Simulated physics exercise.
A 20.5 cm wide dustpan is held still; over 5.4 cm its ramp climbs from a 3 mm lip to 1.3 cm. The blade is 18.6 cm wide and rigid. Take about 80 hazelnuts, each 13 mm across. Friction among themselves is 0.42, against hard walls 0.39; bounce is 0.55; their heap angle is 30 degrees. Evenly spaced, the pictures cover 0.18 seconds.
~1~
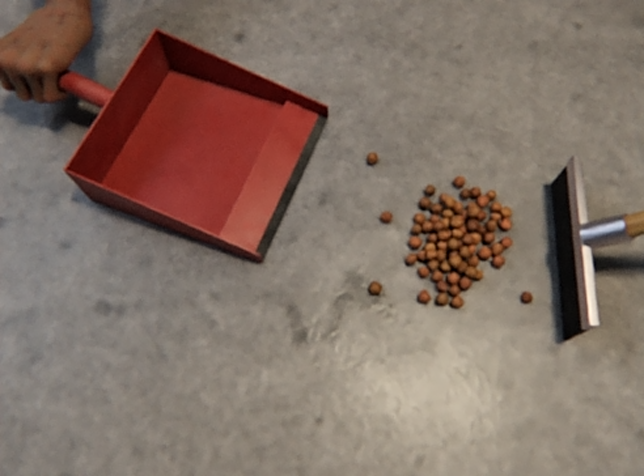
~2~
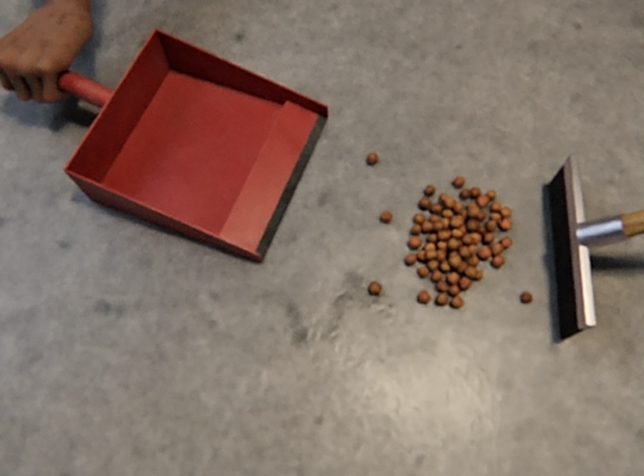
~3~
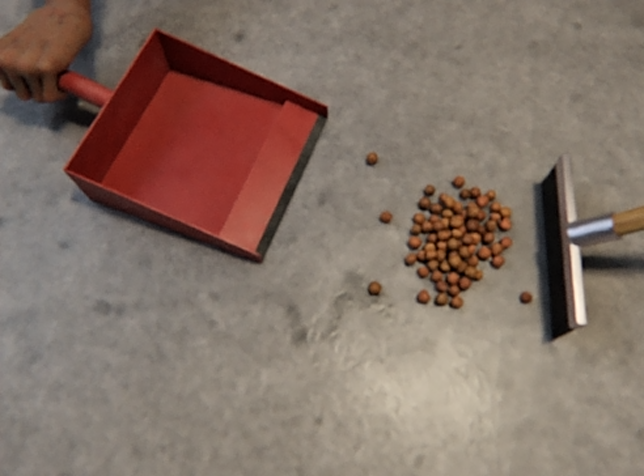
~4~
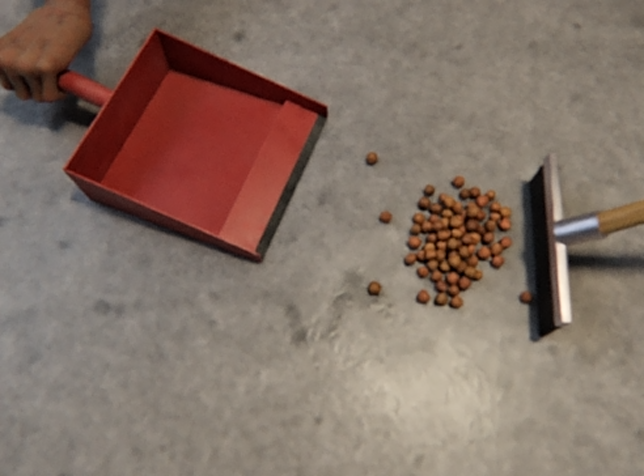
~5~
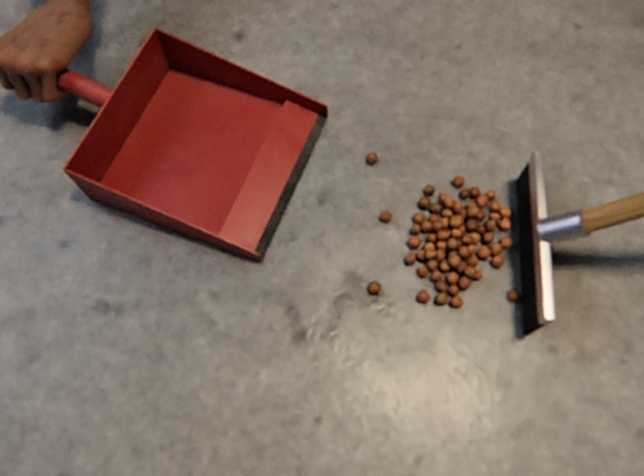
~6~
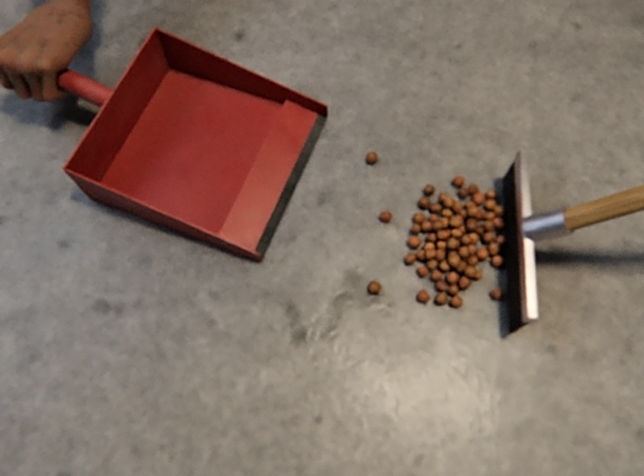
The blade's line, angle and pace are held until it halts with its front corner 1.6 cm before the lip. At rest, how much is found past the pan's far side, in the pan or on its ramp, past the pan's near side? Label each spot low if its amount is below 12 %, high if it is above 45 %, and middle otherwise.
Past the pan's far side: Low, in the pan or on its ramp: Middle, past the pan's near side: Middle.
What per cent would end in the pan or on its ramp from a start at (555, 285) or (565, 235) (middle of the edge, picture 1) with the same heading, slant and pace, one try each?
I'd put it near 20 per cent for the first and near 15 per cent for the second.
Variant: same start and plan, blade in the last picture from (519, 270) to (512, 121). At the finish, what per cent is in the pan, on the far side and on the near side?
Pan 5, far 10, near 0.
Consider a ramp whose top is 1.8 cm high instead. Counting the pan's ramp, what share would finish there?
I'd expect close to 15 per cent.
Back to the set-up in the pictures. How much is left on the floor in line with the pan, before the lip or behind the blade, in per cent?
Share: Roughly 60 percent.
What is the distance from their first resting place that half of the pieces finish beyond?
The figure is about 20 cm.
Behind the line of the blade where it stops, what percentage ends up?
Near 10 percent, give or take.
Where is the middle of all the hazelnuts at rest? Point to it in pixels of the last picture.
Near (286, 221).
Then, 0.25 s after the last picture, middle of the blade 15 cm from the lip; 0 % over the lip, far side 0 %, near side 5 %.
Then, 0.41 s after the last picture, middle of the blade 8 cm from the lip; 0 % over the lip, far side 0 %, near side 15 %.
Then, 0.70 s after the last picture, middle of the blade 4 cm from the lip; 25 % over the lip, far side 0 %, near side 20 %.
In the end, far side 0 %, pan 20 %, near side 20 %, in front of the lip or behind the blade 60 %.
